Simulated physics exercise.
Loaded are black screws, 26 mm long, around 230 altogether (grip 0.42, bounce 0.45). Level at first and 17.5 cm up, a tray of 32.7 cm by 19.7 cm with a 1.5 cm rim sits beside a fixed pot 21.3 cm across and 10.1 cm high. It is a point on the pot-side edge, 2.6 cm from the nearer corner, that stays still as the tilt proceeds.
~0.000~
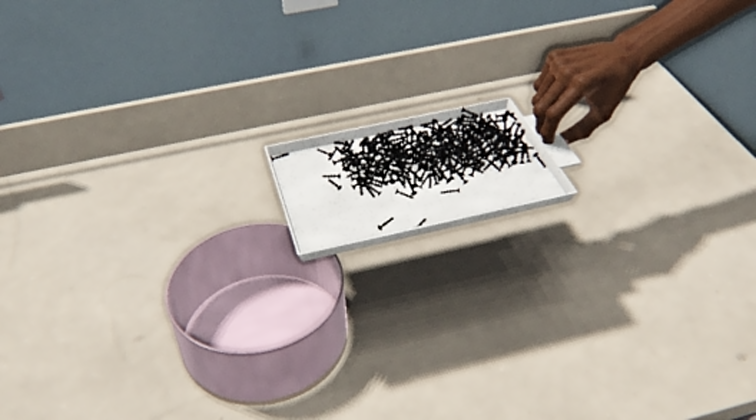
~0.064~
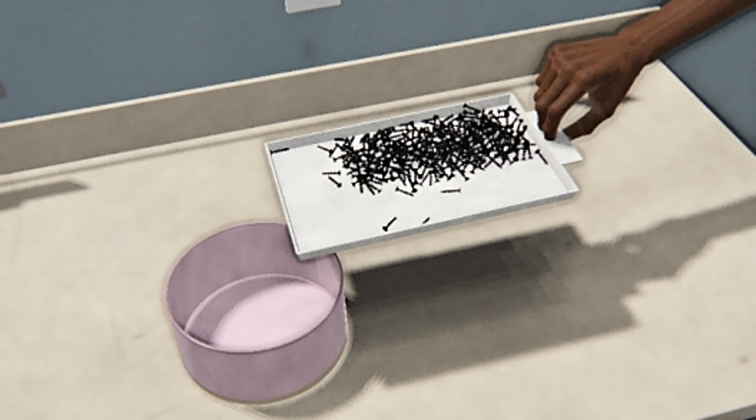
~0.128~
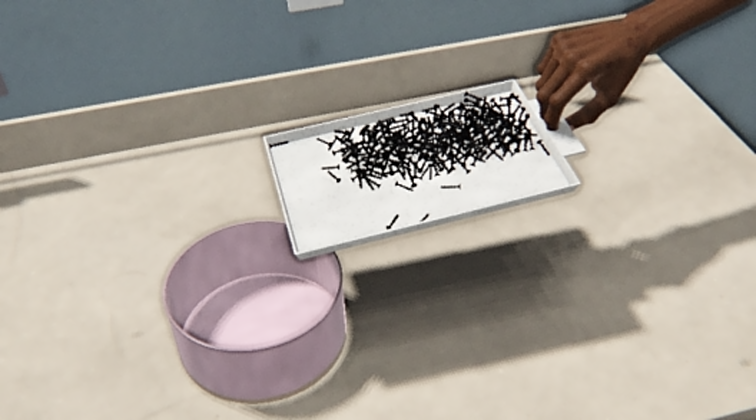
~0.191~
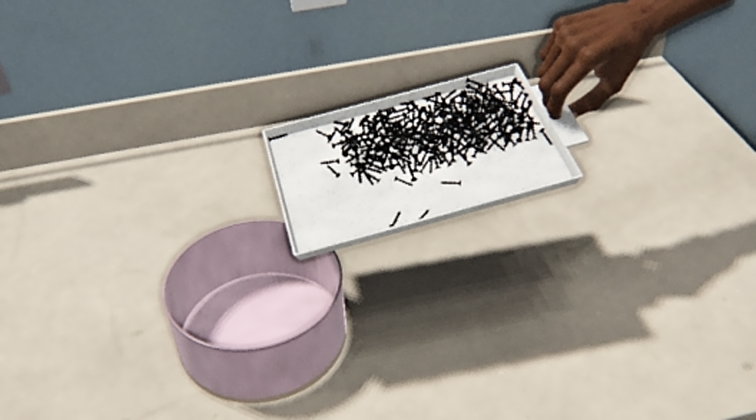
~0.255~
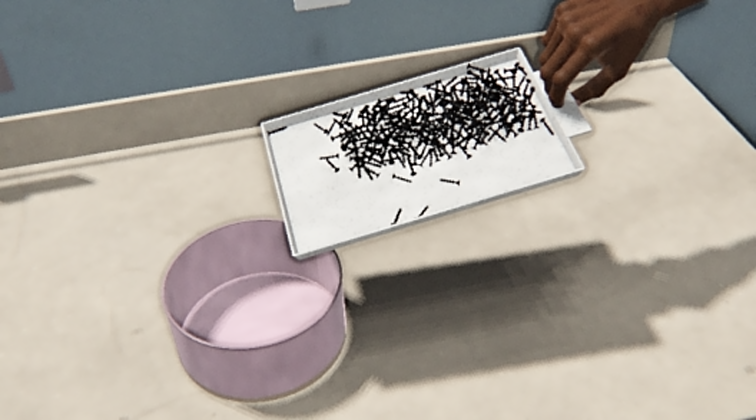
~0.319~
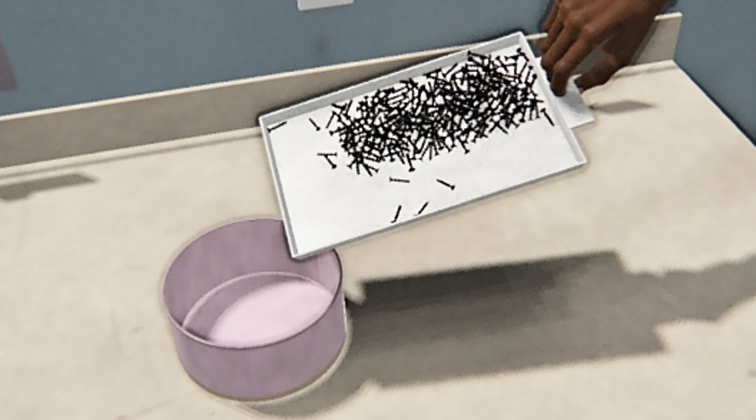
A hand held a white tray of black screws by its right end, above a counter beside a pinkish-purple pot, and steadily raised that end so the tray slanted down toward the pot.
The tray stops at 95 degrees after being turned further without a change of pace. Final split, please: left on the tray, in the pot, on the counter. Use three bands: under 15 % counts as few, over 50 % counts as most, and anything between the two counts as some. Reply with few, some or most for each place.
Tray: Few, pot: Most, counter: Some.
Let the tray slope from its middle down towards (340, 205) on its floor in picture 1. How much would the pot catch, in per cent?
Something like 95 in a hundred.
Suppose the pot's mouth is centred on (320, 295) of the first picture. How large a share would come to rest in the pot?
About 95 per cent.
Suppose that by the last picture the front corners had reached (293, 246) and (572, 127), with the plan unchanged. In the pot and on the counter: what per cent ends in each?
Pot 75, counter 25.
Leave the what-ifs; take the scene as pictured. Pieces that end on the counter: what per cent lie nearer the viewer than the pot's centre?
Some 100 per cent.
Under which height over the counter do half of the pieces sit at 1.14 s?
Around 2 cm up.
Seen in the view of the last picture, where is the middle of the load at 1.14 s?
My estimate is roughly (293, 377).
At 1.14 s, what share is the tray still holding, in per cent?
Close to 15 in a hundred parts of the load.
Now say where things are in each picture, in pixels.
In the first frame, tray tilt 0 degrees, front corners at (301, 251) and (572, 191); middle of the pieces at (437, 150); pot at (255, 283).
In the second frame, tray tilt 1 degrees, front corners at (300, 250) and (574, 188); middle of the pieces at (438, 146).
In the third frame, tray tilt 5 degrees, front corners at (298, 250) and (575, 182), lowest corner left front; middle of the pieces at (438, 138).
In the fourth frame, tray tilt 10 degrees, front corners at (297, 251) and (577, 174), lowest corner left front; middle of the pieces at (438, 129).
In the fifth frame, tray tilt 14 degrees, front corners at (297, 252) and (579, 167), lowest corner left front; middle of the pieces at (438, 119).
In the sixth frame, tray tilt 19 degrees, front corners at (296, 252) and (581, 160), lowest corner left front; middle of the pieces at (438, 111); pot at (252, 277). The tray's pace is about 75 degrees a second.
After 0.81 s, tilt 55 degrees; the tray holds 90 %, the pot 0 %.
After 1.14 s, tilt 79 degrees; the tray holds 15 %, the pot 40 %.
After 1.56 s, tilt 95 degrees; the tray holds 0 %, the pot 55 %.
At rest (2.2 s), tray 0 %, pot 55 %, counter 45 %.
